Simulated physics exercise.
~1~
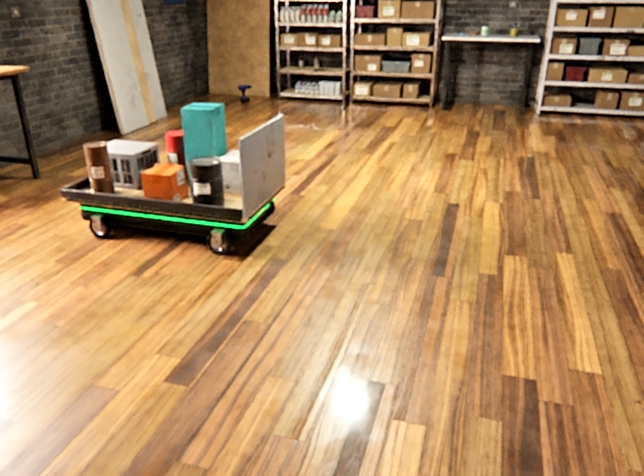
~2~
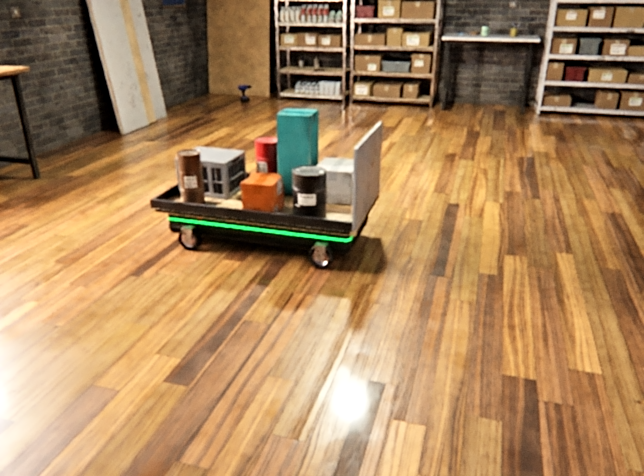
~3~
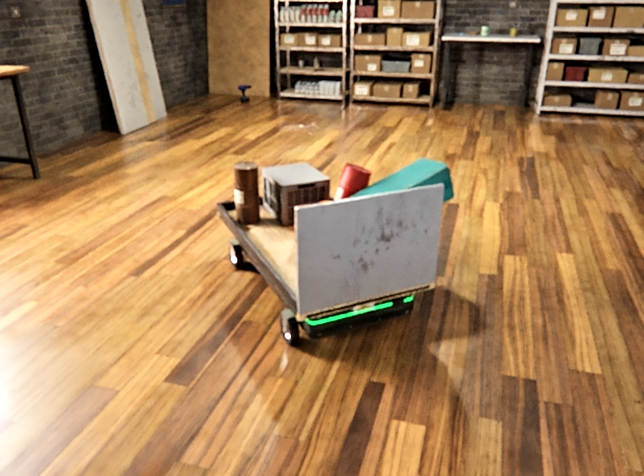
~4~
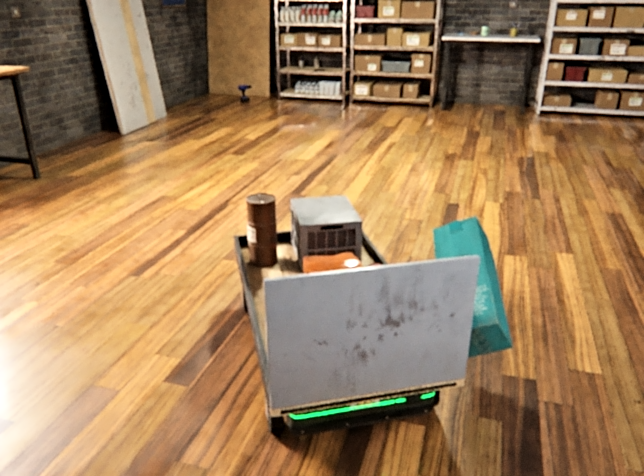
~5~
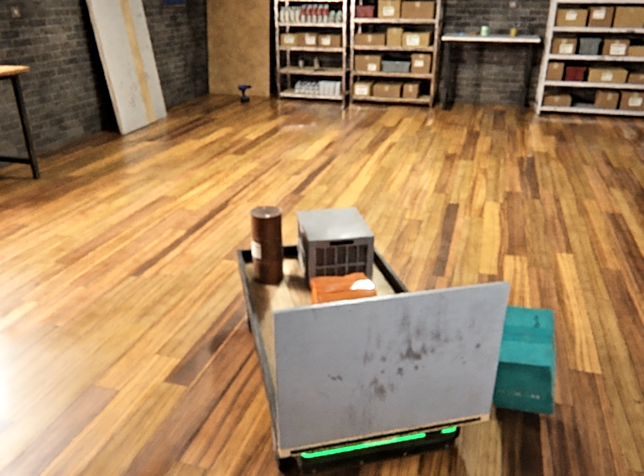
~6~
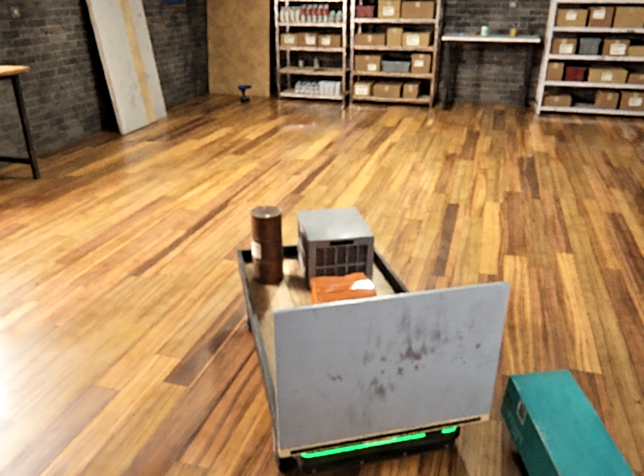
At the start, a low cart with a glowing green strip carries boxes, canisters and a grey crate across a wooden floor, a tall board at its front. It rolls to the right, then swings around toward the viewer. As it turns, the tall turquoise box tips over to the right and the red canister leans. The box drops off the cart's right side while the board hides part of the load. The cart comes to a stop, and the box tumbles on, ending on its side at the lower right, with the brown canister still upright near the grey crate and orange parcel.
